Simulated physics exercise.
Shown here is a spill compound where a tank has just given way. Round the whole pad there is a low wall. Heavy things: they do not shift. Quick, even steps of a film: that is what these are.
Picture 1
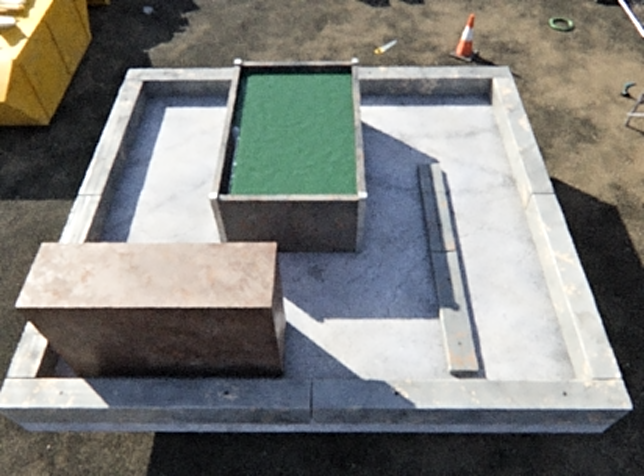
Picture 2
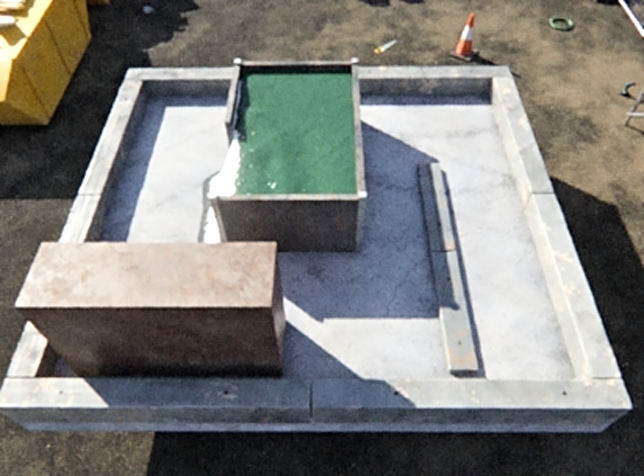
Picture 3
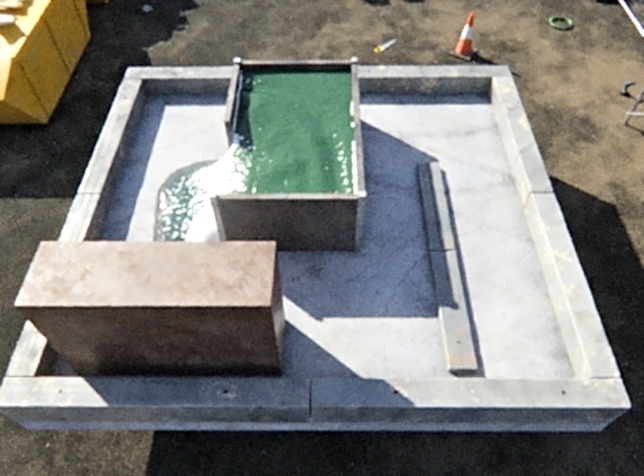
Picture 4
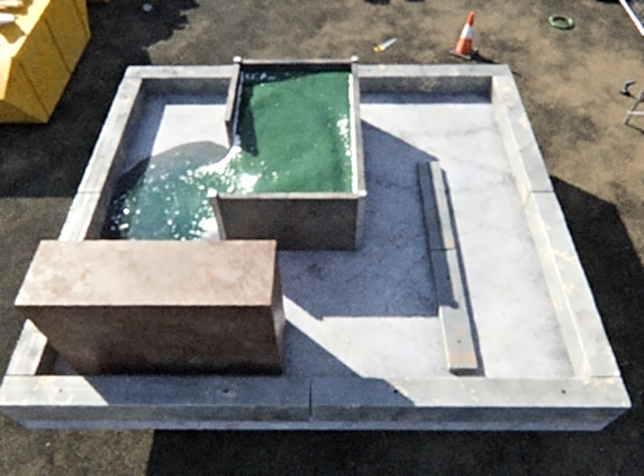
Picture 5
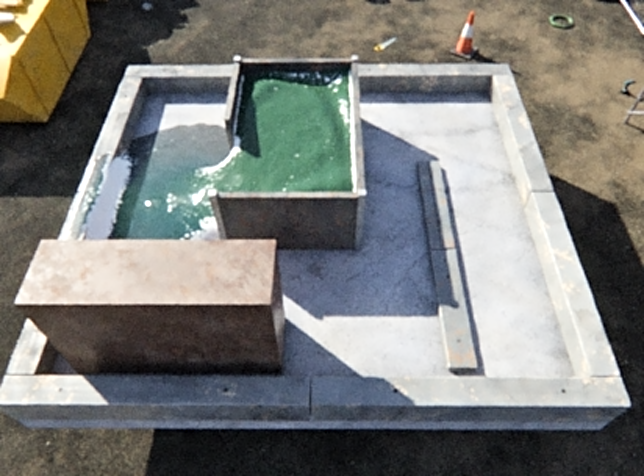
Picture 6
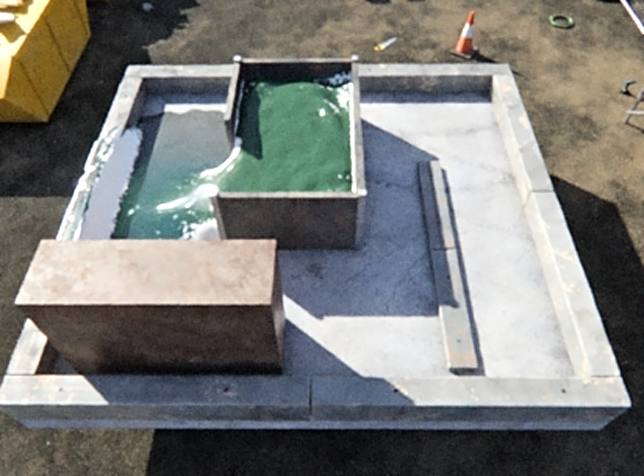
We see a tank of green water standing still inside a low-walled pad, then water pours from its left side, spreads across the pale floor behind a brown block, and reaches the left wall, where white foam forms.
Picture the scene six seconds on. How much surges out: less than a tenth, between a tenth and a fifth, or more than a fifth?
Between a tenth and a fifth.
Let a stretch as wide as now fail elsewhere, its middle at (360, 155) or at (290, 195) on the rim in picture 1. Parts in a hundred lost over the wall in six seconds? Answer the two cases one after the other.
Some 4 in a hundred first, then some 6 in a hundred.
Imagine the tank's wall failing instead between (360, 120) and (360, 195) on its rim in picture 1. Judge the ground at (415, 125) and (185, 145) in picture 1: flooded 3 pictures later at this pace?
Going through them in order gives waterlogged, still bare.
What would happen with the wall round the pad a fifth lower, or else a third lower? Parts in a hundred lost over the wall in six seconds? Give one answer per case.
About 20 per cent, then about 30 per cent.
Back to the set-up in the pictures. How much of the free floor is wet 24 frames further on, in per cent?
Estimate: Near 85 %.
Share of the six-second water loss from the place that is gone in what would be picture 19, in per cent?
My figure is about 85 in a hundred.
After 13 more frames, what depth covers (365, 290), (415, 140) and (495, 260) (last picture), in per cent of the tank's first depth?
2, 0, 0 %.
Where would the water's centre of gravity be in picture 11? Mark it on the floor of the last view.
About (228, 194) in the last view.
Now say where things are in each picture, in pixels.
In the first frame, the tank at (293, 128) is whole and still.
In the second frame, water pours out at (232, 196) and has run to a hidden place.
In the third frame, water pours out at (232, 197) and has run to (180, 174).
In the fourth frame, water pours out at (233, 197) and has run to (117, 189).
In the fifth frame, water pours out at (233, 196) and has run to a hidden place.
In the sixth frame, water pours out at (233, 195) and has run to a hidden place.
A moment on, water covers 25 % of the floor; the low wall has let 0 % over.
Next, water covers 30 % of the floor; the low wall has let 3 % over.
Then, water covers 50 % of the floor; the low wall has let 11 % over.
Later, water covers 70 % of the floor; the low wall has let 13 % over.
In the end, water covers 80 % of the floor; the low wall has let 13 % over.
